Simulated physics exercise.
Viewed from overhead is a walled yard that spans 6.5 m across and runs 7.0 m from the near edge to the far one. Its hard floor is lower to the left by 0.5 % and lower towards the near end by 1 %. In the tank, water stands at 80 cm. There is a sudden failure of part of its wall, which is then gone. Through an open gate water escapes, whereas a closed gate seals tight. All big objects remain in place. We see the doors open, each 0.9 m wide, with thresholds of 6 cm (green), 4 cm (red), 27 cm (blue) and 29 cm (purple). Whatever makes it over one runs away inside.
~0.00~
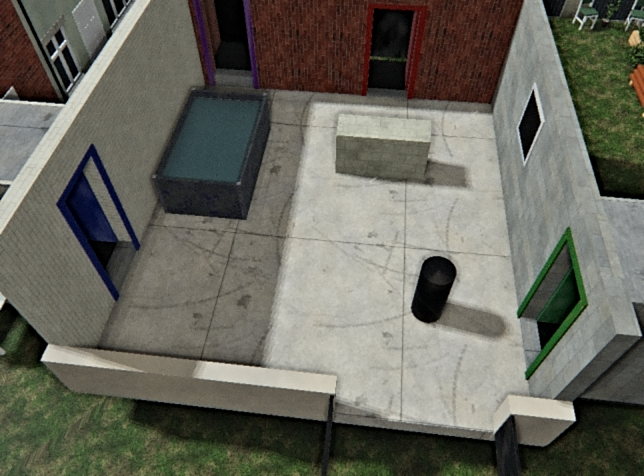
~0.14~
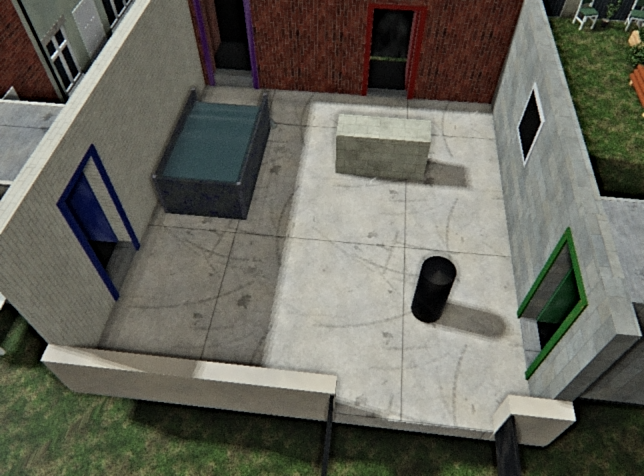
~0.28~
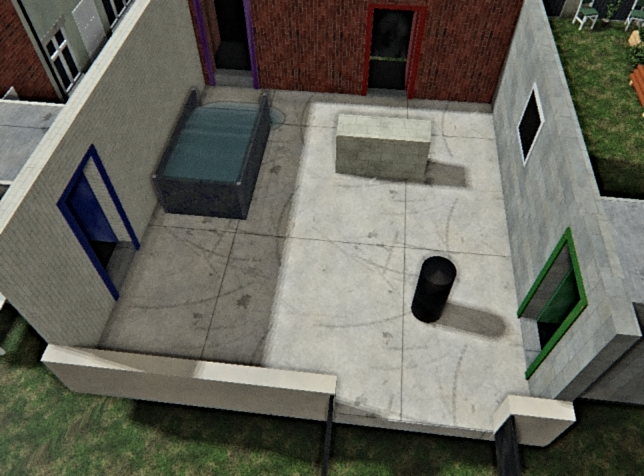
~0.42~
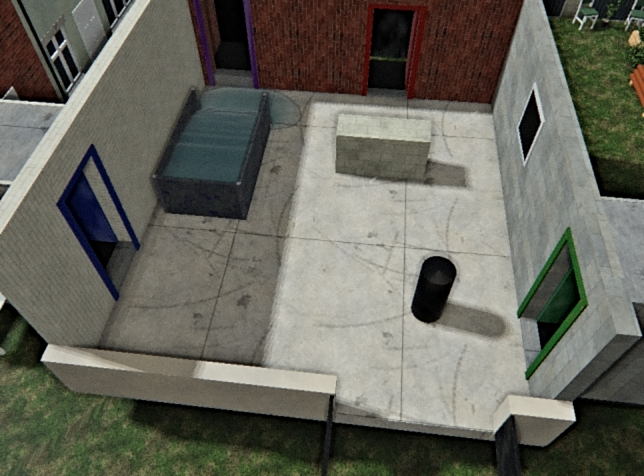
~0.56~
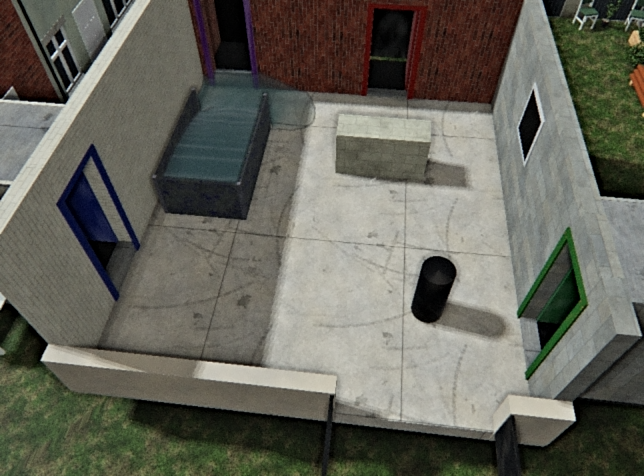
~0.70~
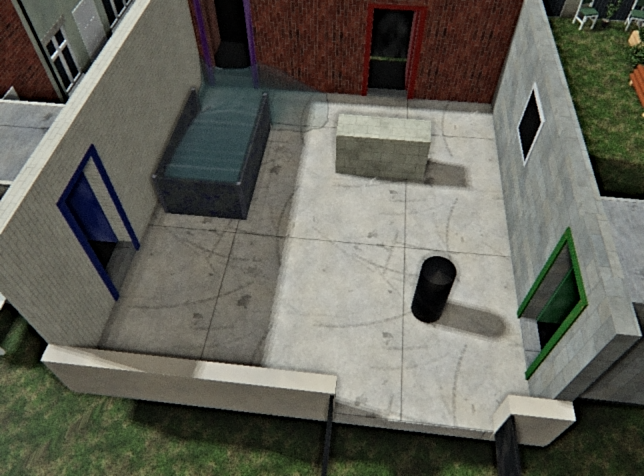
Water pouring from the far side of a dark tank in a walled yard, spreading over the floor by the purple doorway.
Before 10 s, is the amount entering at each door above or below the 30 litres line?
Green door below, red door above, blue door below, purple door above.
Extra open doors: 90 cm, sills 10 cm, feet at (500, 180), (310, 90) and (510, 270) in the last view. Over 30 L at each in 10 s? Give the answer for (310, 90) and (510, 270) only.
Well, the first is beyond the mark and the second is shy of the mark.
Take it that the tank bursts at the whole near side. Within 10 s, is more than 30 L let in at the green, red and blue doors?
Here's how it goes: Green exceeds it, red falls short, blue falls short.
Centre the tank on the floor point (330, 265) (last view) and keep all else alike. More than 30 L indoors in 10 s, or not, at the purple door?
Then purple falls short.
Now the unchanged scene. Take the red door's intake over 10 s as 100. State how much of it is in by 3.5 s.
Share: ~ 10 %.
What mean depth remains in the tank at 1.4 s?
It averages close to 44 cm.
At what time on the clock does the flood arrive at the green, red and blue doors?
The front reaches green at 4.5 s, red at 1.2 s, blue at 2.8 s.
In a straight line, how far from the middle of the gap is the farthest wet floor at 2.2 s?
It's close to 5.4 metres.
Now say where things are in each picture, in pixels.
In the first picture, still water, 80 cm deep, in the tank at (215, 137).
In the second picture, water pours out on the tank's far side and has run 0.8 m, to (274, 127); typically 10 cm deep outside, 80 cm at the tank's back.
In the third picture, the front is at (282, 117), 1.0 m from the gap on the tank's far side; 1.2 m2 of floor is under water; 80 cm left at the back of the tank.
In the fourth picture, the front is at (277, 94), 1.4 m from the gap on the tank's far side; 2.5 m2 of floor is under water; 80 cm left at the back of the tank.
In the fifth picture, the front is at (301, 92), 1.8 m from the gap on the tank's far side; 3.3 m2 of floor is under water; 77 cm left at the back of the tank.
In the sixth picture, water pours out on the tank's far side and has run 2.2 m, to (323, 94); typically 14 cm deep outside, 69 cm at the tank's back.
After 1.4 s water covers 10 % of the floor and is deepest (55 cm) near (240, 100); green door not reached, red door 5 cm at the sill, 0 L in, blue door not reached, purple door 55 cm at the sill, 80 L in.
After 2.2 s water covers 25 % of the floor and is deepest (46 cm) near (205, 87); green door not reached, red door 8 cm at the sill, 1 L in, blue door not reached, purple door 47 cm at the sill, 188 L in.
After 3.5 s water covers 40 % of the floor and is deepest (34 cm) near (491, 151); green door not reached, red door 7 cm at the sill, 8 L in, blue door 5 cm at the sill, 0 L in, purple door 24 cm at the sill, 236 L in.
After 6.0 s water covers 70 % of the floor and is deepest (16 cm) near (493, 170); green door 3 cm at the sill, 0 L in, red door 6 cm at the sill, 15 L in, blue door 2 cm at the sill, 0 L in, purple door 11 cm at the sill, 237 L in.
After 10.0 s water covers 90 % of the floor and is deepest (11 cm) near (348, 147); green door 4 cm at the sill, 0 L in, red door 8 cm at the sill, 68 L in, blue door 2 cm at the sill, 0 L in, purple door 8 cm at the sill, 237 L in.
